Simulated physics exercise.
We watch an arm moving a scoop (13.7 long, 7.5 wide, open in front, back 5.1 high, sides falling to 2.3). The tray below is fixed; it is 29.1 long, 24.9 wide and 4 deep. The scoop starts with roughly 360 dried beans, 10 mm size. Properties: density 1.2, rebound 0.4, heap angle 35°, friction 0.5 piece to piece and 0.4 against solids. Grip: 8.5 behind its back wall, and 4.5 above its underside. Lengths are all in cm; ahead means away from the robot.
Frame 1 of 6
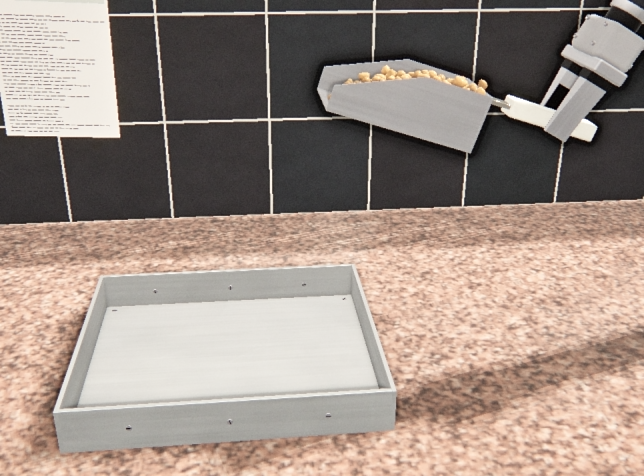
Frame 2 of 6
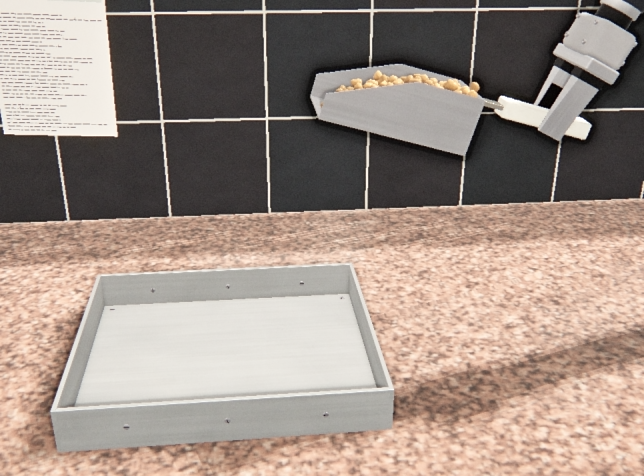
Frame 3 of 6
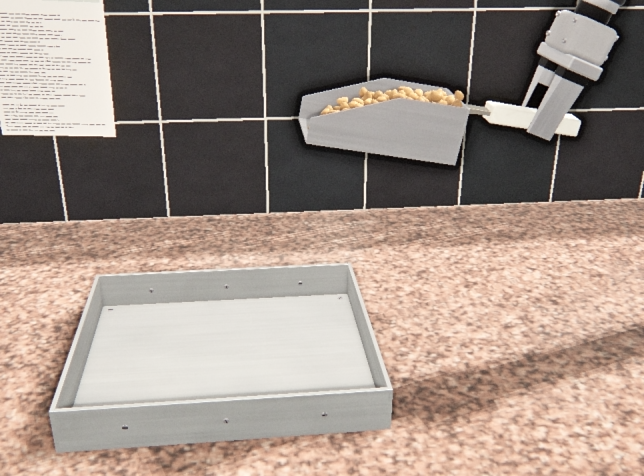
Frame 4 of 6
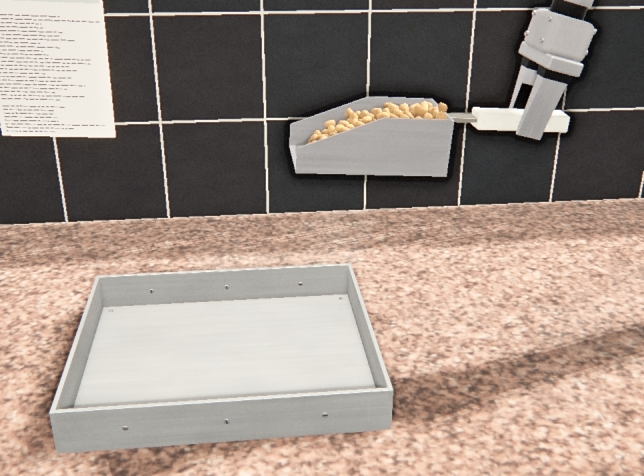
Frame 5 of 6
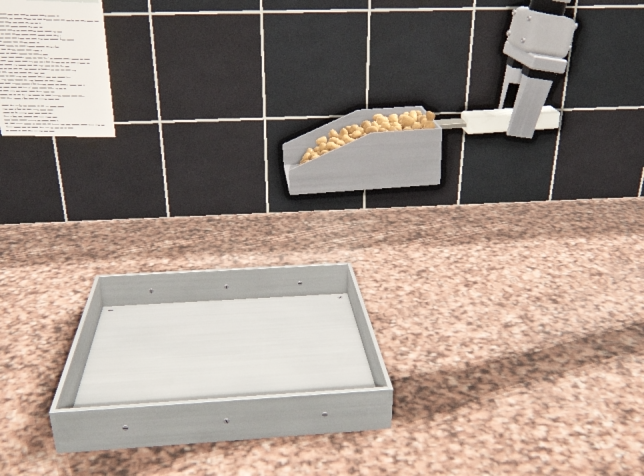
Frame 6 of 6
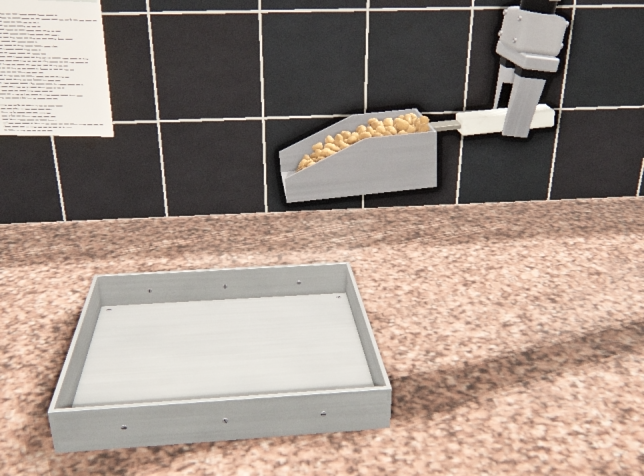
Robotic arm lowering a grey scoop of dried beans leftward and tilting its open front downward, above and behind an empty tray.
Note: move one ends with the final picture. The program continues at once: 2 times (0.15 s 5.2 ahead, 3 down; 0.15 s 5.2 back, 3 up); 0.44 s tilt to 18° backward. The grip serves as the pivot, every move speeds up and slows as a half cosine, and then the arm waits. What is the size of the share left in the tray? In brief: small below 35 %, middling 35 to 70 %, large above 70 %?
Middling.
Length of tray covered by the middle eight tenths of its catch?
Length: Close to 18 cm.
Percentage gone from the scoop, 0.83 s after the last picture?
I'd say some 50 percent by then.
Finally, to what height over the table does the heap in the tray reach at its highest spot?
The heap reaches close to 2.0 cm above the table.
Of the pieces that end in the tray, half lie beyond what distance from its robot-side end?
It comes to around 16 cm.
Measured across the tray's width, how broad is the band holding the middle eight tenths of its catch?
Leave out the outer tenth on each side and you get around 12 cm.
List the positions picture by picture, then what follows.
Scoop floor at (406, 120), tilted 18° backward; upper third of the load around (406, 88), from x 335 to 485, top at y 70; 358 on the scoop, in the first frame.
Scoop floor at (399, 125), tilted 16° backward; upper third of the load around (405, 93), from x 325 to 475, top at y 75, in the second frame.
Scoop floor at (388, 139), tilted 10° backward; upper third of the load around (401, 106), from x 315 to 460, top at y 90, in the third frame.
Scoop floor at (378, 157), tilted 4° backward; upper third of the load around (395, 124), from x 305 to 445, top at y 105, in the fourth frame.
Scoop floor at (372, 170), tilted 2° forward; upper third of the load around (391, 135), from x 295 to 430, top at y 115, in the fifth frame.
Scoop floor at (368, 175), tilted 4° forward; upper third of the load around (388, 139), from x 295 to 425, top at y 120; 358 on the scoop, in the sixth frame.
Then, 0.42 s later, tilted 4° forward, highest piece 22 above the table; 267 on the scoop, 79 in the tray, 1 on the table or floor, 11 in flight or on a rim.
Then, 0.83 s later, tilted 8° backward, highest piece 26 above the table; 183 on the scoop, 173 in the tray, 1 on the table or floor, 1 in flight or on a rim.
Then, 1.24 s later, tilted 18° backward, highest piece 29 above the table; 183 on the scoop, 174 in the tray, 1 on the table or floor.
Then, 2.29 s later, tilted 18° backward, highest piece 29 above the table; 183 on the scoop, 174 in the tray, 1 on the table or floor.
At rest, 183 on the scoop, 174 in the tray, 1 on the table or floor. That is 49 % in the tray.
